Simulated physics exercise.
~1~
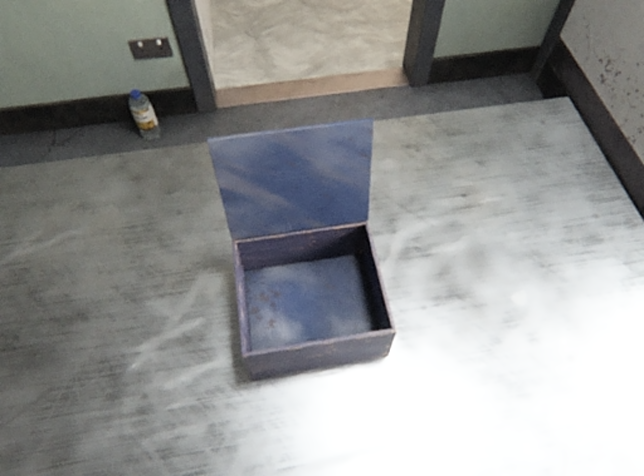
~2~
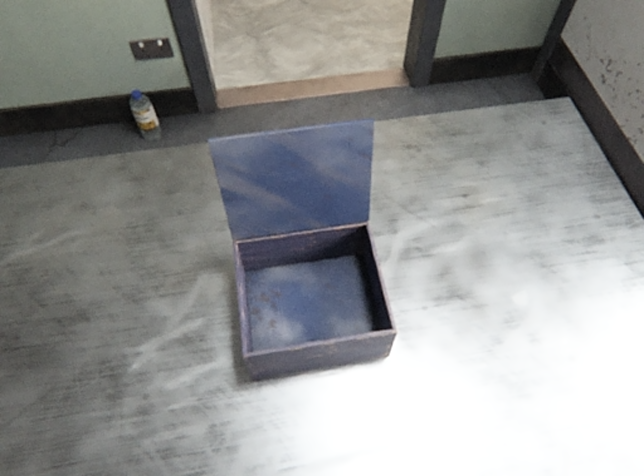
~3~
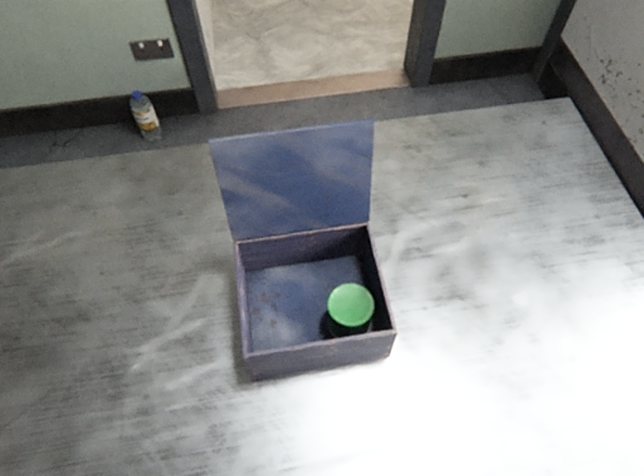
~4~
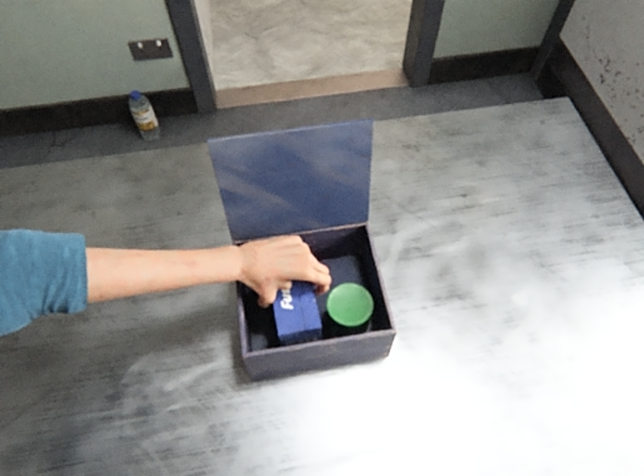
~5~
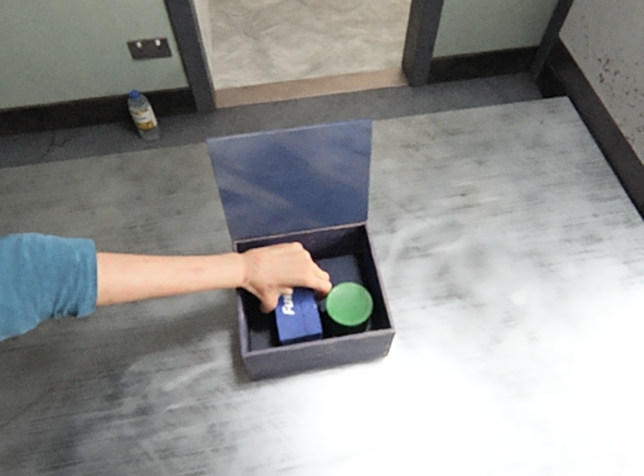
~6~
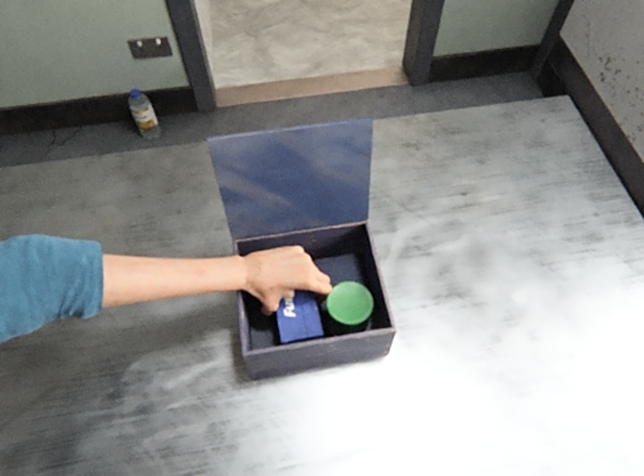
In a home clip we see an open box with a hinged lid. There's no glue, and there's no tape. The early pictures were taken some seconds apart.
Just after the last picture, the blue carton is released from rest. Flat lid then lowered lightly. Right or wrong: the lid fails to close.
Wrong, it closes.
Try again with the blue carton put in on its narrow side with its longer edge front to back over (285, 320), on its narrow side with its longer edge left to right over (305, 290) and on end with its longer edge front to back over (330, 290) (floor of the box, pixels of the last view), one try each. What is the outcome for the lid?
The lid goes down the first time, goes down the second time and goes down the third time.
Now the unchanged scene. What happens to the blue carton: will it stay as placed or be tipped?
Once everything settles, the blue carton keeps its original angle.
Then, 1.40 s after the last picture, lid 72° above the rim.
Then, 2.00 s after the last picture, lid 31° above the rim.
At rest, lid shut; both in place. Seen from the same camera at the end, blue carton near (296, 304).
